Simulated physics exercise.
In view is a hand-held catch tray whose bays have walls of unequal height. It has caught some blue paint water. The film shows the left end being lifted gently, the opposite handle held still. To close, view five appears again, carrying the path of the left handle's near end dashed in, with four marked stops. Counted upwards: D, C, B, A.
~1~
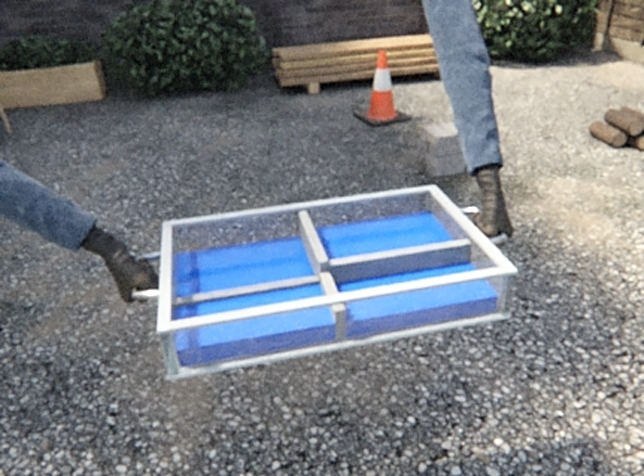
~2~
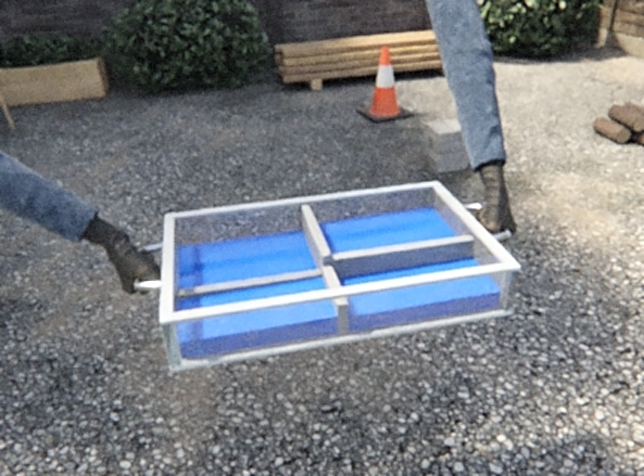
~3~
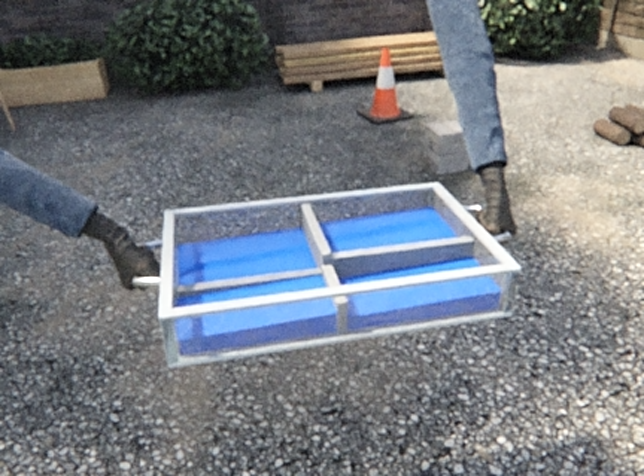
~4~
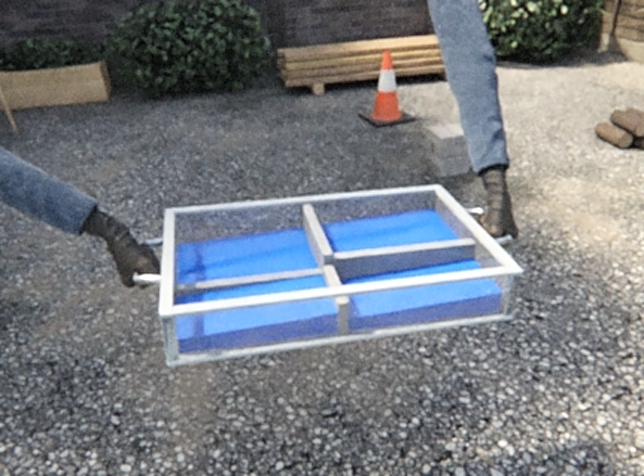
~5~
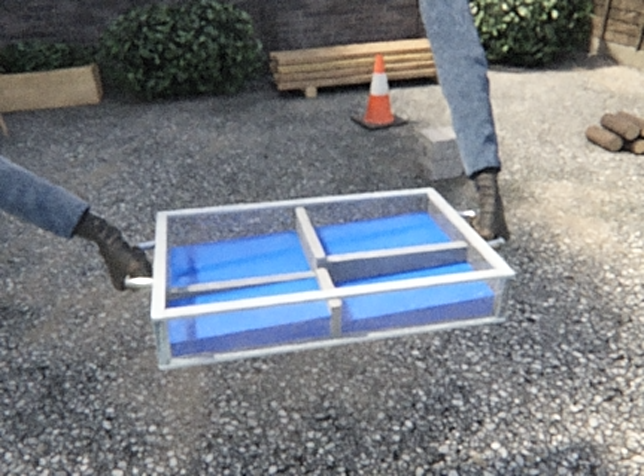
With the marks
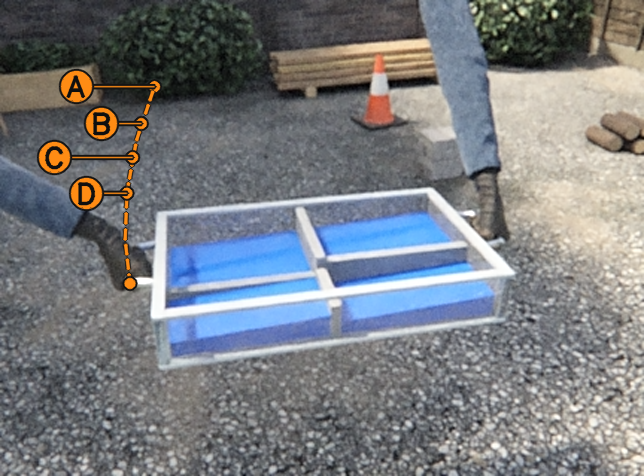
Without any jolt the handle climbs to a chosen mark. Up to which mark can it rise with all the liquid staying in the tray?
Go for D.
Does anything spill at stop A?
Yes, it does.
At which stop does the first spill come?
It is C.
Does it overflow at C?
Yes, it does.
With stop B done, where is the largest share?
The back right bay.
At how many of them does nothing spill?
One of the four.
In orange, A at (154, 86); B at (141, 123); C at (132, 157); D at (126, 193).
Choosing A, about 43 % goes over the rim.
Choosing B, about 30 % goes over the rim.
Choosing C, about 13 % goes over the rim.
Choosing D, nothing spills; the back right bay holds the most.
